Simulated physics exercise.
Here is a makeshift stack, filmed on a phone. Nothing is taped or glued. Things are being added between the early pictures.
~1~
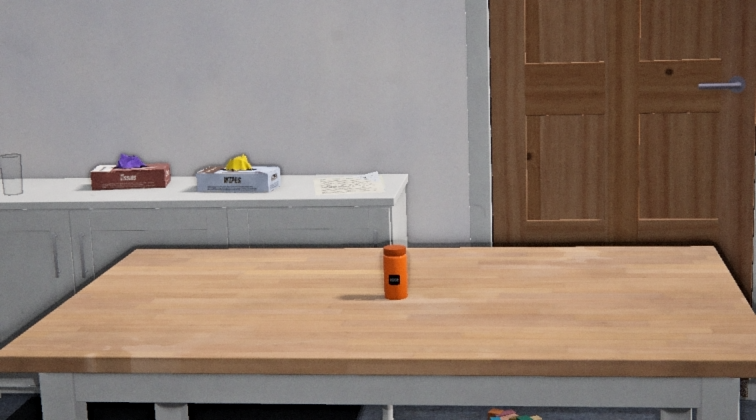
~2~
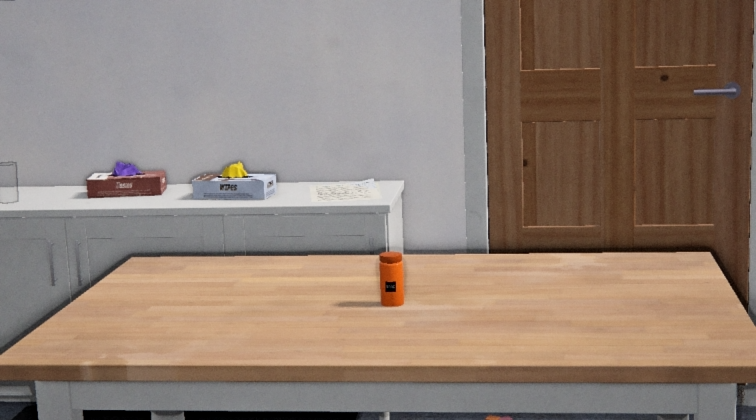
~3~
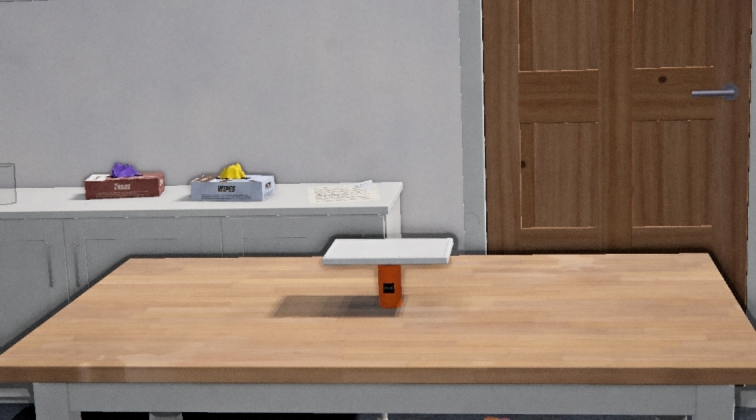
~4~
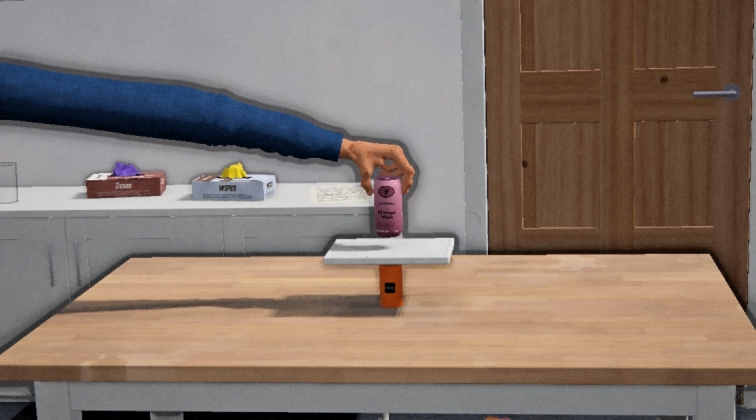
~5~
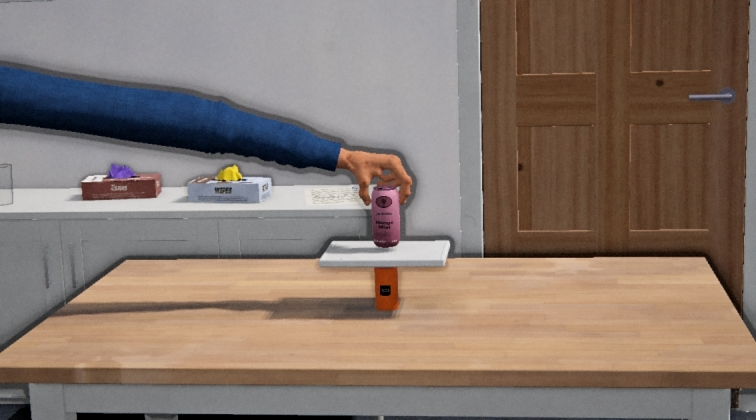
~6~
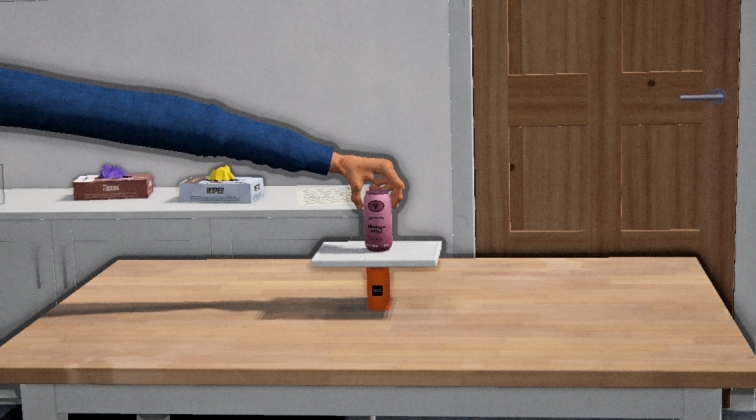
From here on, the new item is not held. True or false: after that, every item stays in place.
True.
Then, 0.20 s past the last view, nothing moves.
Then, 0.50 s past the last view, pink can resting near (378, 221).
Finally, all 3 still in place. Final places as the last picture's camera would see them, pink can near (378, 221). The stack keeps its balance.
